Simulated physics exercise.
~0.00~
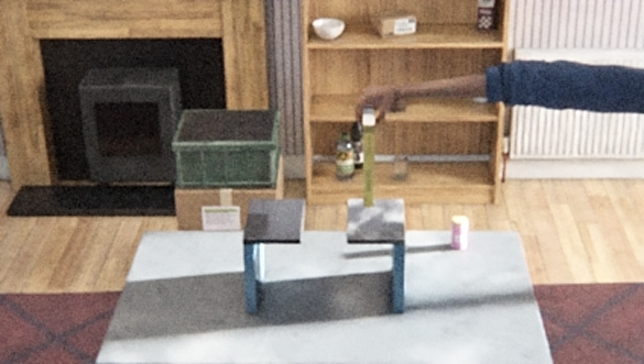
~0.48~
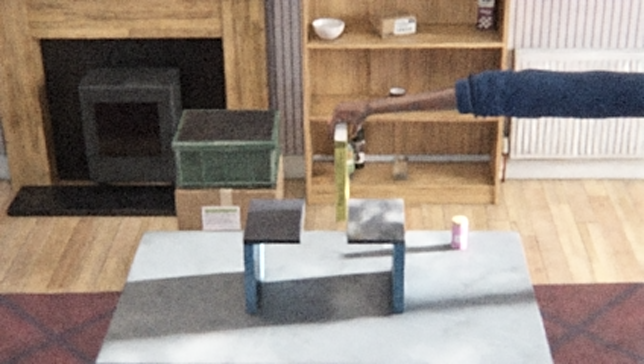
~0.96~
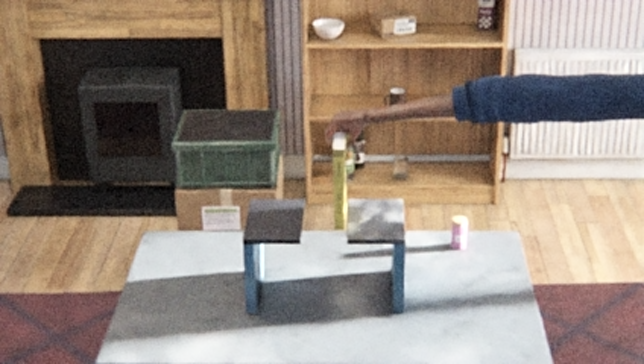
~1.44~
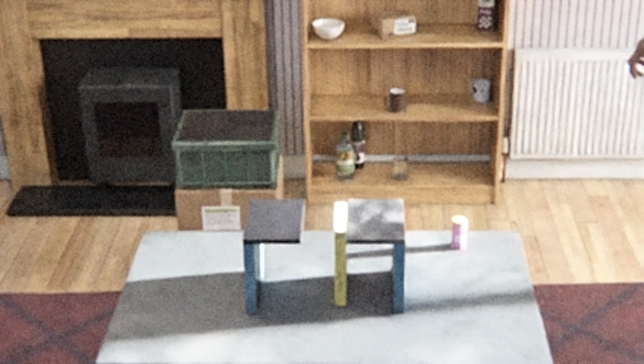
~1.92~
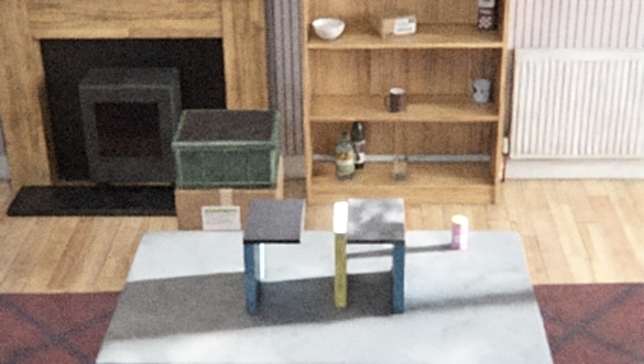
A hand lowers a yellow book upright into the gap between two ledges and withdraws.
